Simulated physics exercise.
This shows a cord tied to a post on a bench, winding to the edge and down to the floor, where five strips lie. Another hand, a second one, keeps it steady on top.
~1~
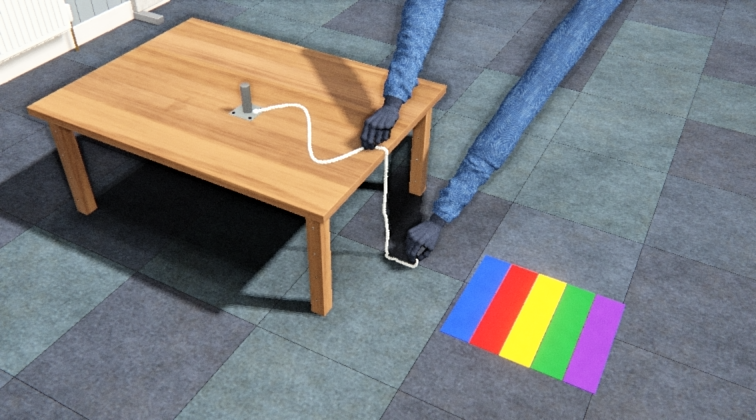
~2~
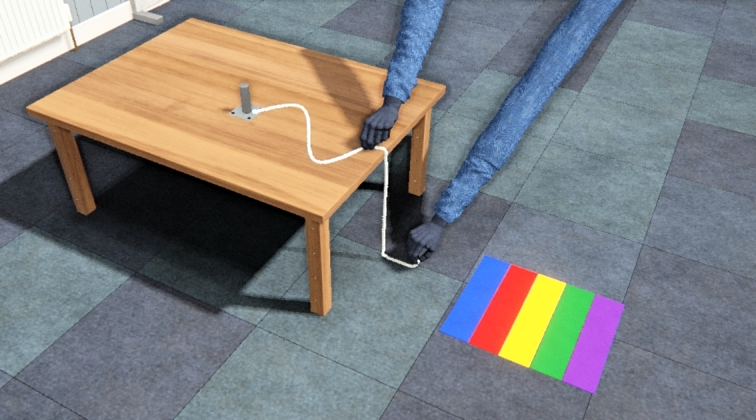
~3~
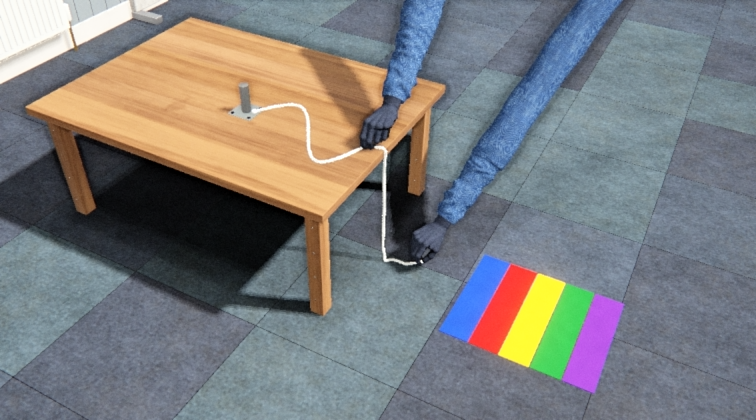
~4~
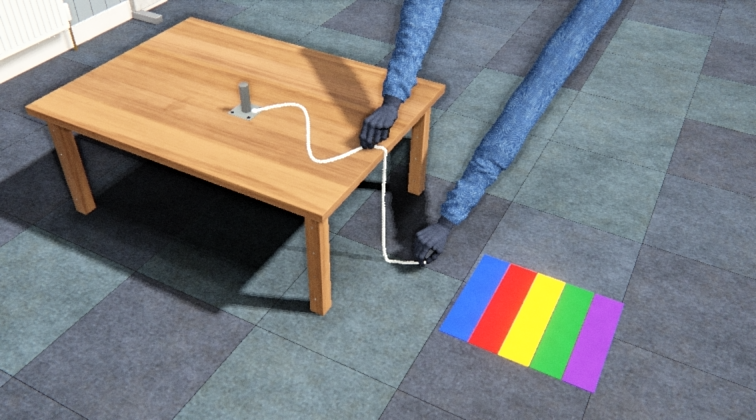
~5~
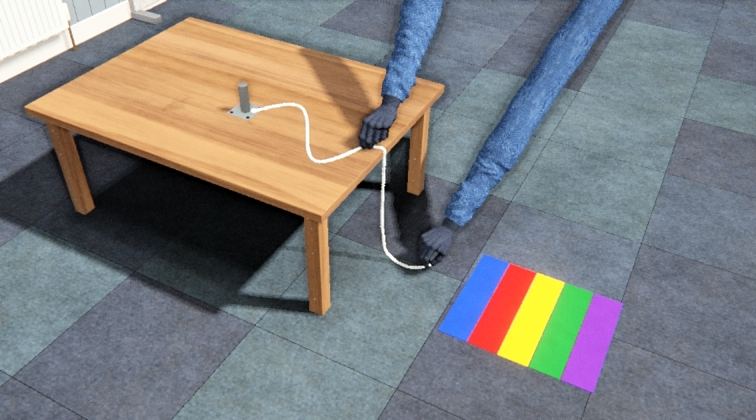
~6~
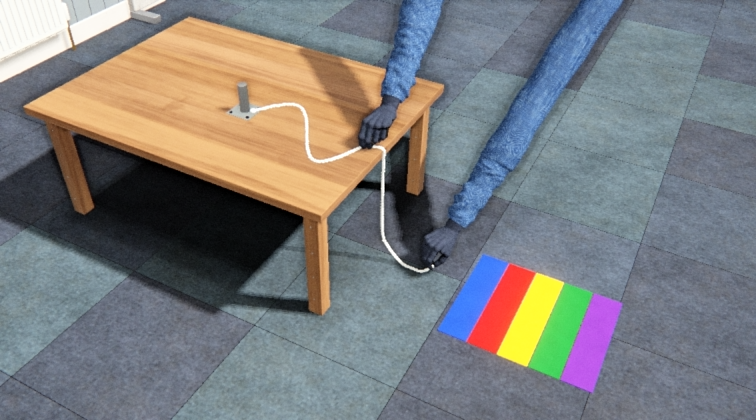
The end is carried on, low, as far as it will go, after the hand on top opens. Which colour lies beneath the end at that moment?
Purple.
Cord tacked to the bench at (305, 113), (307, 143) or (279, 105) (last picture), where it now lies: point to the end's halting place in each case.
Taking the tries in turn: (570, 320), (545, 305) and (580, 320).
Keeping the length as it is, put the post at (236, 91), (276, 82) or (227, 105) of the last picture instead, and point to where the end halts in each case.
Close to (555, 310), (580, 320) and (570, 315) in that order.
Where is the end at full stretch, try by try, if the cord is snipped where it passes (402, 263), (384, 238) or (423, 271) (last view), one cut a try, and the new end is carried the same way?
The pixels are (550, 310) for the first, (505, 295) for the second and (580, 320) for the third.
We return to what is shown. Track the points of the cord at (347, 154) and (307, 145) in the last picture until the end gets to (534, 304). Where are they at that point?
They move to (389, 188) and (358, 147) respectively.
Early on, end near (534, 304); over yellow.
Midway, end near (573, 318); over green.
At the end of the slack, end near (597, 327); over purple. It halts on the purple strip.
